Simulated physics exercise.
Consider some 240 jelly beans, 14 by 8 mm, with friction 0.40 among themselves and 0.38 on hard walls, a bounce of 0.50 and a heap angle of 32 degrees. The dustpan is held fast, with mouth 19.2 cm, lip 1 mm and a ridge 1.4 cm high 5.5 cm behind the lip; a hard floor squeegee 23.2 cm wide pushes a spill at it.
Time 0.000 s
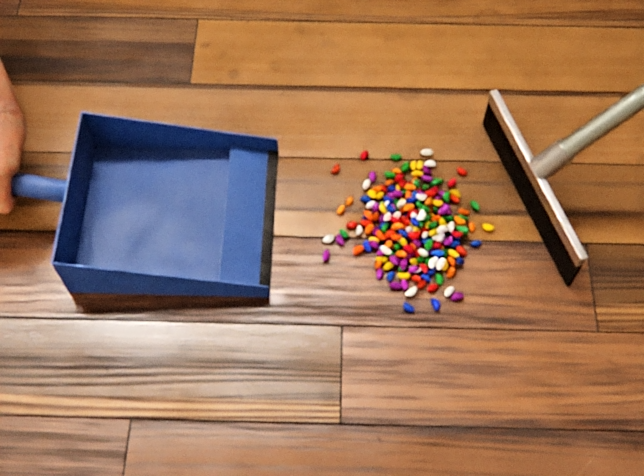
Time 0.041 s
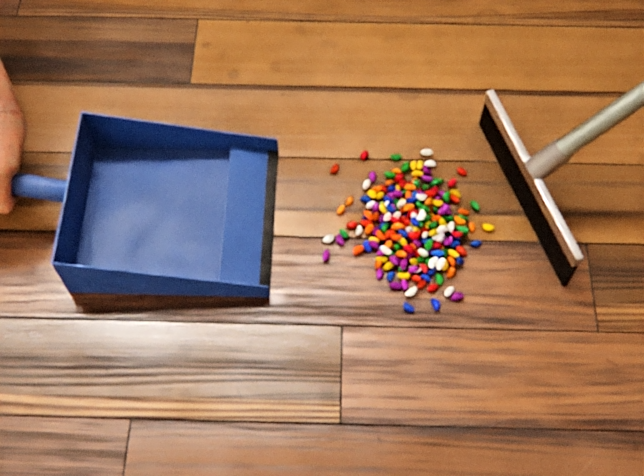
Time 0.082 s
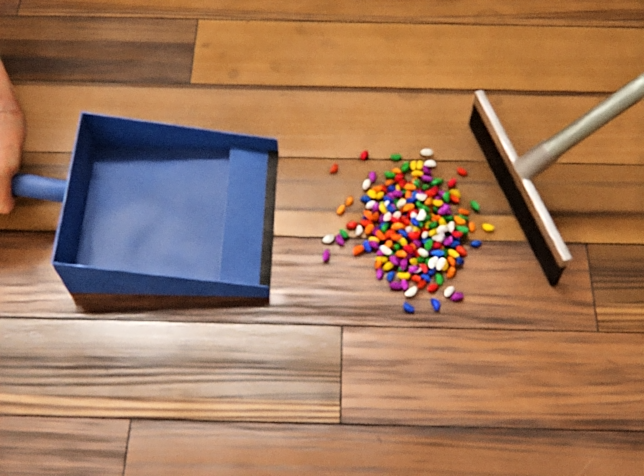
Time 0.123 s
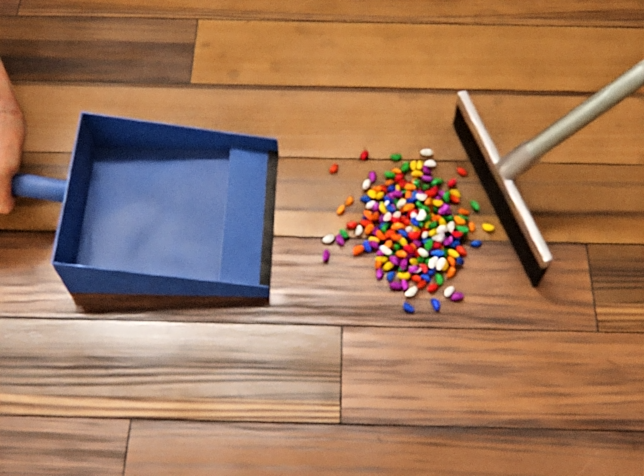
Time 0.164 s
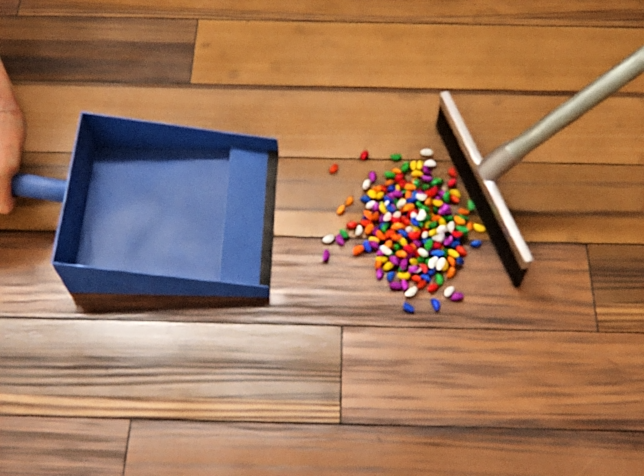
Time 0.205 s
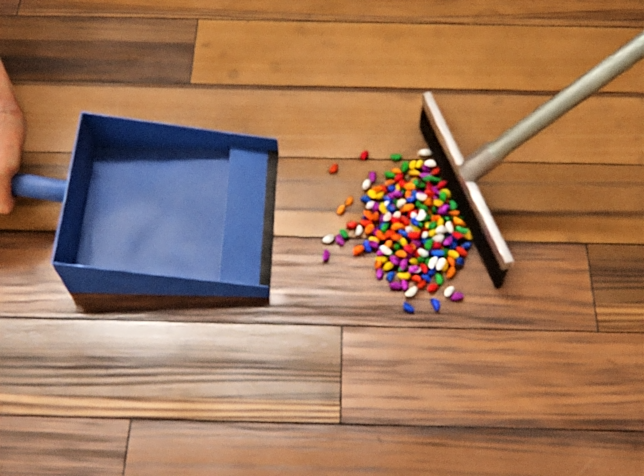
On a wooden plank floor, a hand at the left edge holds a blue dustpan still, with a pile of colourful jelly beans between it and a squeegee on the right. The squeegee slides left across the bare boards, then its blade meets the pile's right edge and nudges a few beans leftward.
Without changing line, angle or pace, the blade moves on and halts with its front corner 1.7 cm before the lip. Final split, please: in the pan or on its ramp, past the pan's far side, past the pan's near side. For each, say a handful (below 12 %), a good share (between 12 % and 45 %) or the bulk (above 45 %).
Split: In the pan or on its ramp a handful, past the pan's far side a handful, past the pan's near side a good share.
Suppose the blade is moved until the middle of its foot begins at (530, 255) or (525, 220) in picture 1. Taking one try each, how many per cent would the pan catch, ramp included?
About 20 and 15 per cent.
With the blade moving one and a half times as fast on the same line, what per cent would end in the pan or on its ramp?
Some 20 %.
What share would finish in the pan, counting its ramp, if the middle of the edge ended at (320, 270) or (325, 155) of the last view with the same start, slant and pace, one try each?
I'd expect about 15 percent, then about 0 percent.
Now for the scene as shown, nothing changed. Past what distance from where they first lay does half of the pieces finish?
It works out to roughly 14 cm.
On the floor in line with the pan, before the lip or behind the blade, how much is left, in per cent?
70 %.
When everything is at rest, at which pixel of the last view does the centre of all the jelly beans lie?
About (297, 245).
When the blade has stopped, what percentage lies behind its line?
Close to 5 percent.
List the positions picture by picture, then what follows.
Blade from (580, 261) to (493, 99), moved 0.0 cm, 0 of the pieces shifted so far; middle of the pieces at (414, 223); pan at (161, 218), in the first picture.
Blade from (576, 261) to (489, 99), moved 0.4 cm, 0 of the pieces shifted so far; middle of the pieces at (414, 223), in the second picture.
Blade from (564, 261) to (479, 99), moved 1.7 cm, 0 of the pieces shifted so far; middle of the pieces at (414, 223), in the third picture.
Blade from (545, 262) to (462, 100), moved 3.7 cm, 0 of the pieces shifted so far; middle of the pieces at (414, 223), in the fourth picture.
Blade from (526, 263) to (444, 101), moved 5.7 cm, 3 of the pieces shifted so far; middle of the pieces at (414, 223), in the fifth picture.
Blade from (506, 264) to (427, 101), moved 7.8 cm, 17 of the pieces shifted so far; middle of the pieces at (414, 224); pan at (161, 218). Its pace works out near 0.50 m/s, heading 4 degrees towards the viewer's side, in the sixth picture.
Then, at 0.37 s, middle of the blade 13 cm from the lip; 0 % over the lip, far side 0 %, near side 5 %.
After 0.47 s, middle of the blade 8 cm from the lip; 0 % over the lip, far side 0 %, near side 15 %.
After 0.71 s, middle of the blade 6 cm from the lip; 10 % over the lip, far side 0 %, near side 20 %.
In the end, at 1.9 s, pan 10 %, far side 0 %, near side 20 %, in front of the lip or behind the blade 70 %.
